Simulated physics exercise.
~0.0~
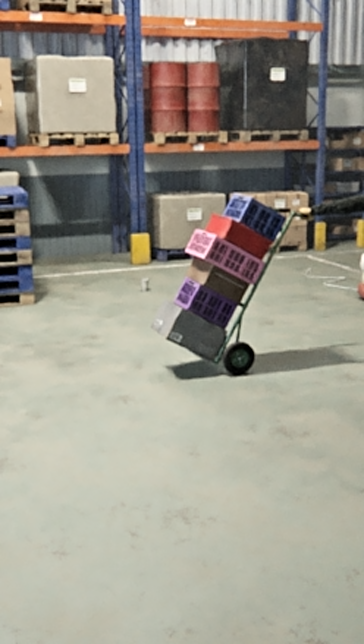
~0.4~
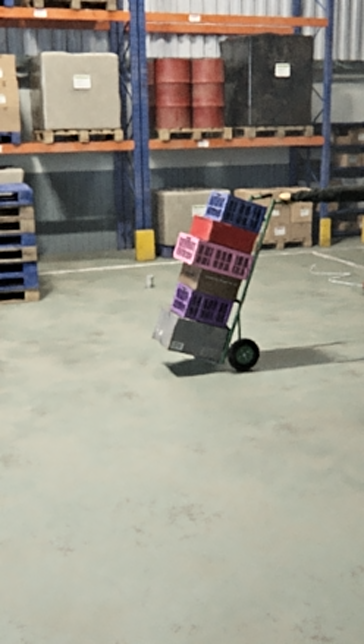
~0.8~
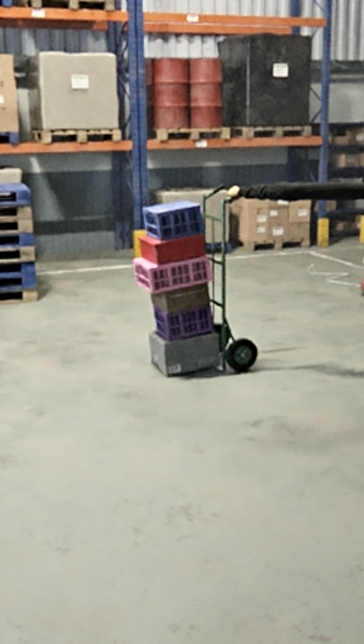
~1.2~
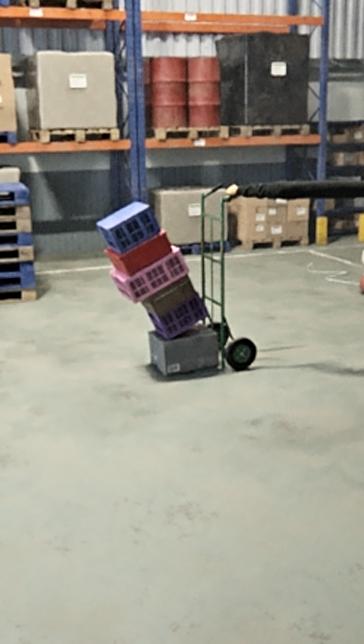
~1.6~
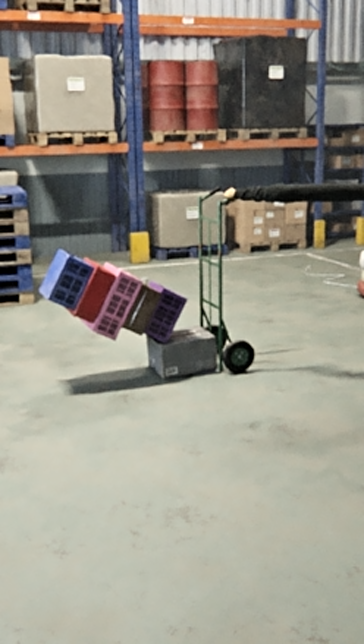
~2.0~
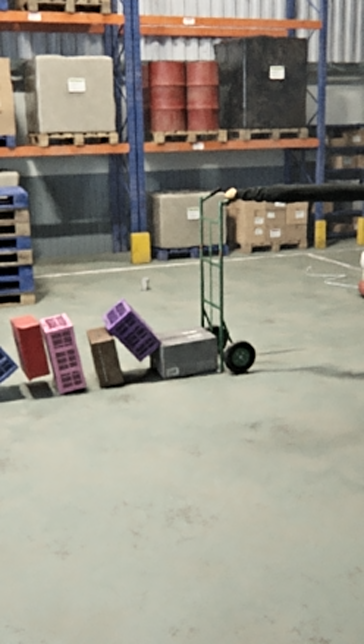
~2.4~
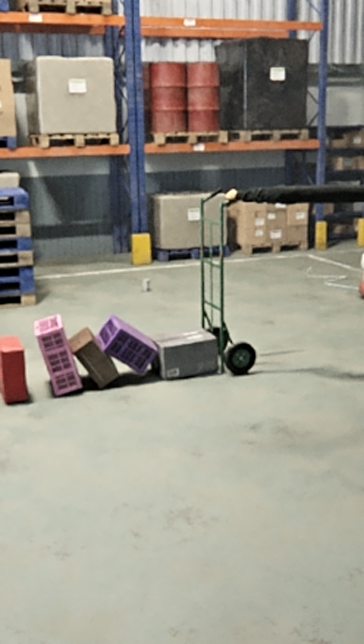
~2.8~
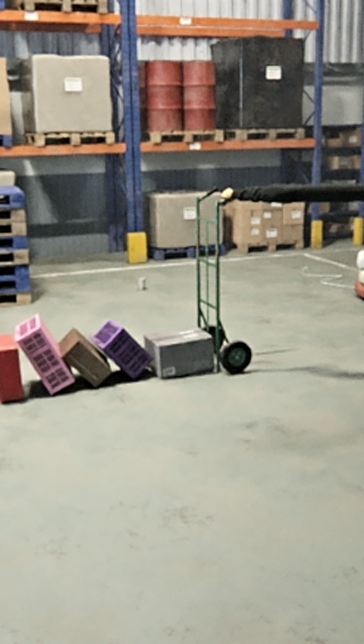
A tall, leaning stack of crates and boxes rides on a green two-wheeled hand truck in a warehouse, seen from the side with a slight sway. From the top sit a blue crate, a red tote, a pink crate, a brown box, a purple crate and a grey box. A dark-sleeved arm reaching from the right holds the handle as the truck swings upright and stops. The upper load tips left over the grey box, topples and scatters across the floor. The blue crate leaves view, while the others settle in a leaning row beside the grey box, still at the truck.
